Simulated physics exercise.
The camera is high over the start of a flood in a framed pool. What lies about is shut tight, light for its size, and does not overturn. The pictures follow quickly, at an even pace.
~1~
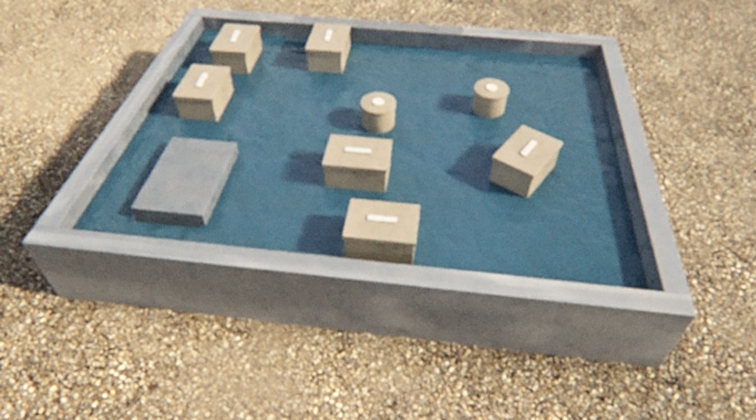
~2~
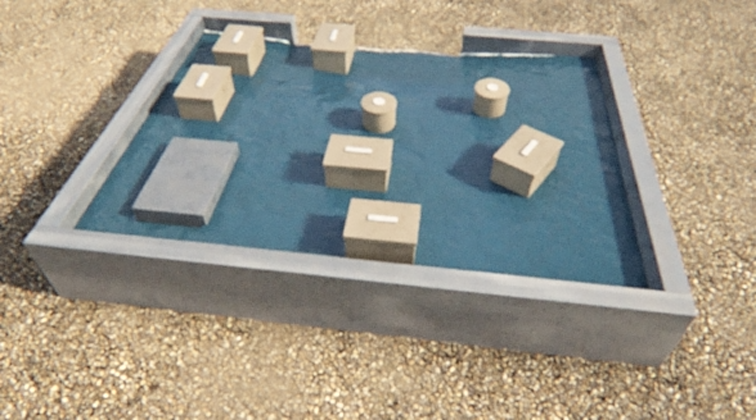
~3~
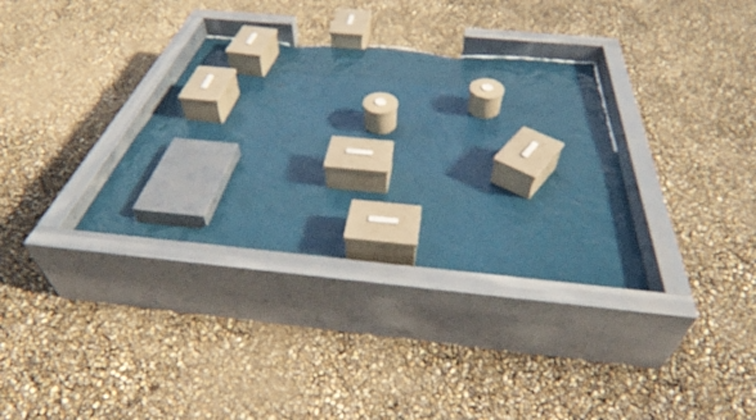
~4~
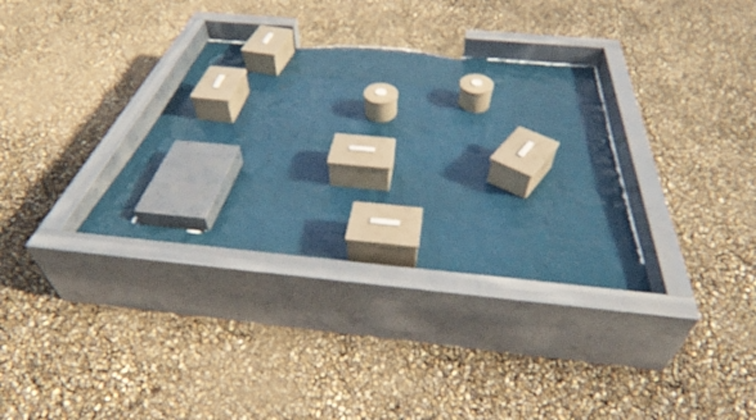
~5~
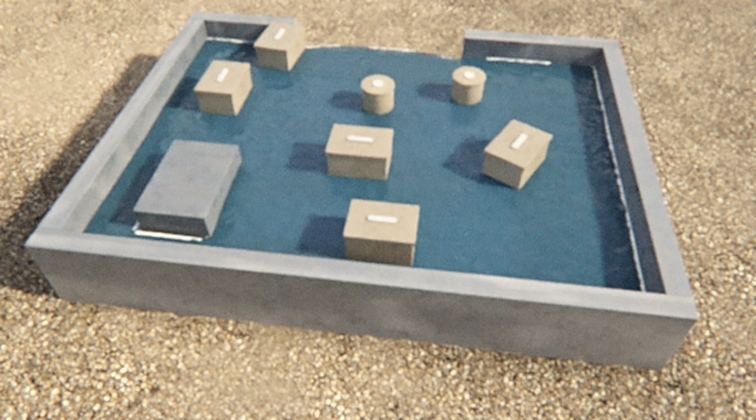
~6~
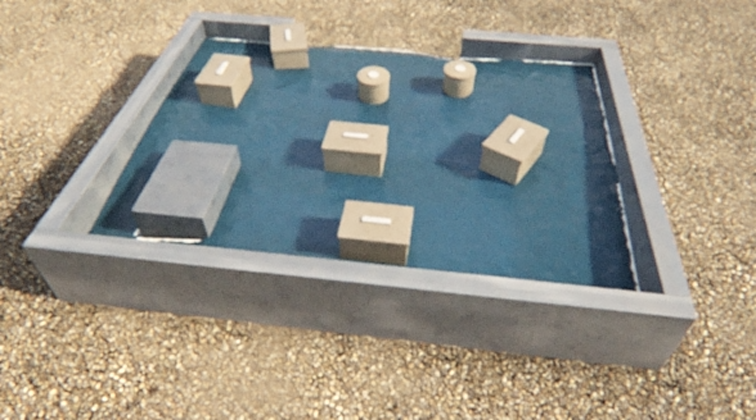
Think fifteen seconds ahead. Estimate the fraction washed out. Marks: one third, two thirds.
That comes to at least two thirds.
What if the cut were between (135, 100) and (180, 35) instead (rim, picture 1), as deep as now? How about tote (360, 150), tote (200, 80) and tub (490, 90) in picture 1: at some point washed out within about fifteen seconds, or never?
One after the other: Carried outside, gone, no.
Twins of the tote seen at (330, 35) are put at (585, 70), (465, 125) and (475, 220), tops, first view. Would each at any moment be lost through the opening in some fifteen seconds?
As listed: Carried outside, carried outside, stays.
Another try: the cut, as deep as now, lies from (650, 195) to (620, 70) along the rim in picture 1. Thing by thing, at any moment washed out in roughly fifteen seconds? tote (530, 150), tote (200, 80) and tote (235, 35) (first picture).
In turn: Yes, stays, stays.
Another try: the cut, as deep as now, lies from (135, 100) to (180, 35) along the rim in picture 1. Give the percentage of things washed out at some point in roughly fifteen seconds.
Some 60 per cent.
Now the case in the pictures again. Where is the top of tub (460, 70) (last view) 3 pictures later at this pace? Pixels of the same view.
Around (425, 50).
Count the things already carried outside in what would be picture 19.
That makes 4.
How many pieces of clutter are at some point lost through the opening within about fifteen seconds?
I count 6.
A moment on, 2 of 8 are out; 6 afloat.
Next, 4 of 8 are out; 4 afloat.
Later, 6 of 8 are out; 2 afloat.
In the end, 6 of 8 are out; 2 afloat.
